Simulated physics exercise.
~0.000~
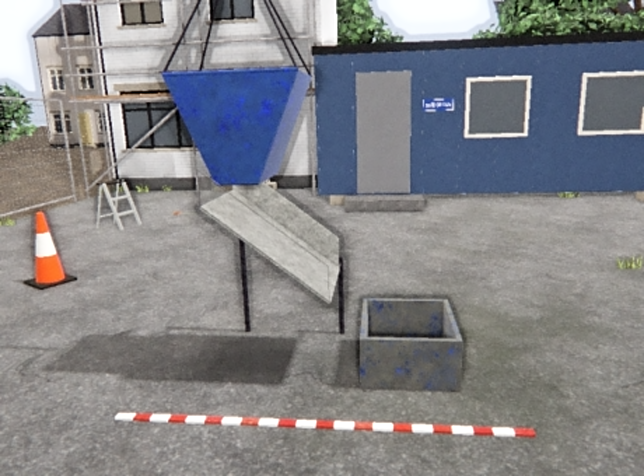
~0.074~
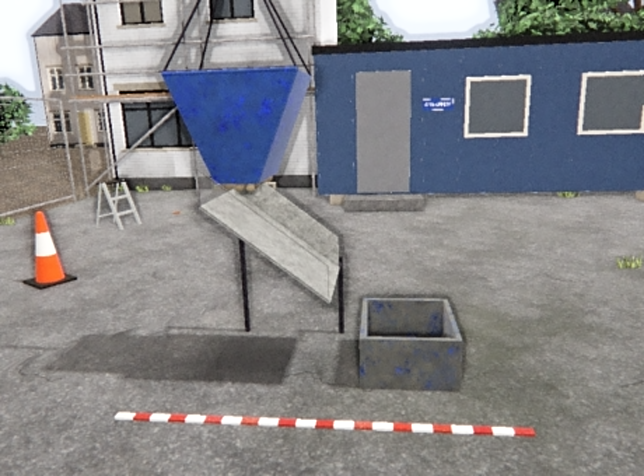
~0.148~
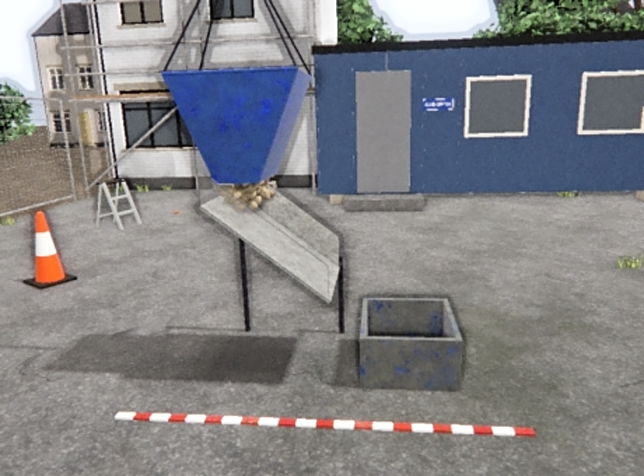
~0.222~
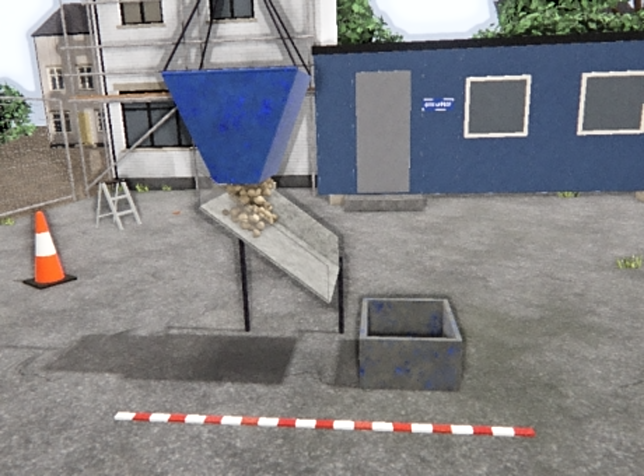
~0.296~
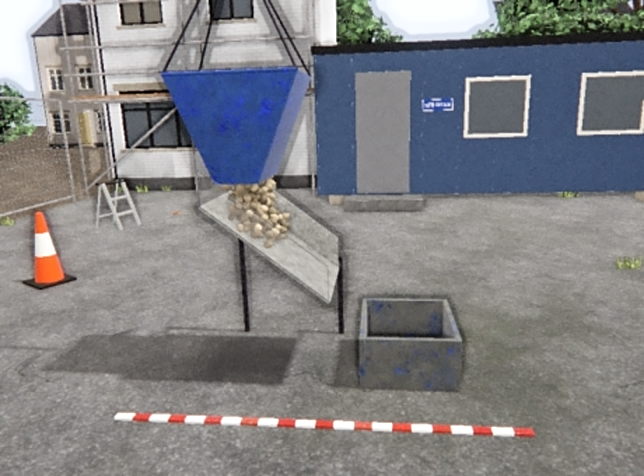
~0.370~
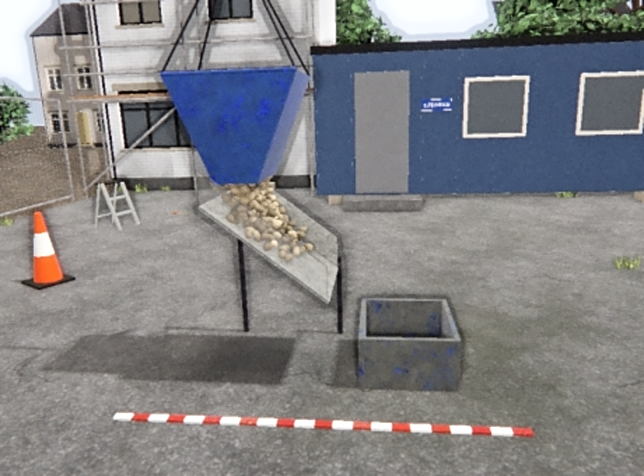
Rounded stones dropped from the bottom of a hanging blue skip onto a sloping grey chute, then piled up and slid down it to the right, above an empty open box on the ground.
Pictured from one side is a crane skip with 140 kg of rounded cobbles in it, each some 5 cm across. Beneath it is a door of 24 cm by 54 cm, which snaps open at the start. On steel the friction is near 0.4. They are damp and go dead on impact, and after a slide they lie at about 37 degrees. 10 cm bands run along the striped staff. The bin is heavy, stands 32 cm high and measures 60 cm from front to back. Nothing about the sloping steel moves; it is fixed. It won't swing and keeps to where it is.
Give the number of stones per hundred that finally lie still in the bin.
Some 90 per hundred.
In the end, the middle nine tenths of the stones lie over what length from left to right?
Width: Near 50 cm.
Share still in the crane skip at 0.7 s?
I'd put it near 25 per cent.
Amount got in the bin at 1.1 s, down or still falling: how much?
By then I'd say close to 45 per cent.
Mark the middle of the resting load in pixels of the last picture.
Near (403, 339).
After 0.7 s, 26 % in the crane skip, 59 % on the steel, 9 % falling or lying left of the bin, 6 % falling or lying in the bin; the stones farthest right are at (406, 347).
After 1.1 s, 0 % in the crane skip, 41 % on the steel, 13 % falling or lying left of the bin, 45 % falling or lying in the bin, 1 % falling or lying beside or right of the bin; the stones farthest right are at (444, 351).
After 1.7 s, 0 % in the crane skip, 6 % falling or lying left of the bin, 88 % falling or lying in the bin, 6 % falling or lying beside or right of the bin; the stones farthest right are at (476, 360).
After 2.6 s, 0 % in the crane skip, 3 % falling or lying left of the bin, 90 % falling or lying in the bin, 6 % falling or lying beside or right of the bin; the stones farthest right are at (496, 370).
After 4.5 s, 0 % in the crane skip, 3 % left of the bin, 90 % in the bin, 6 % beside or right of the bin; the stones farthest right are at (496, 370).
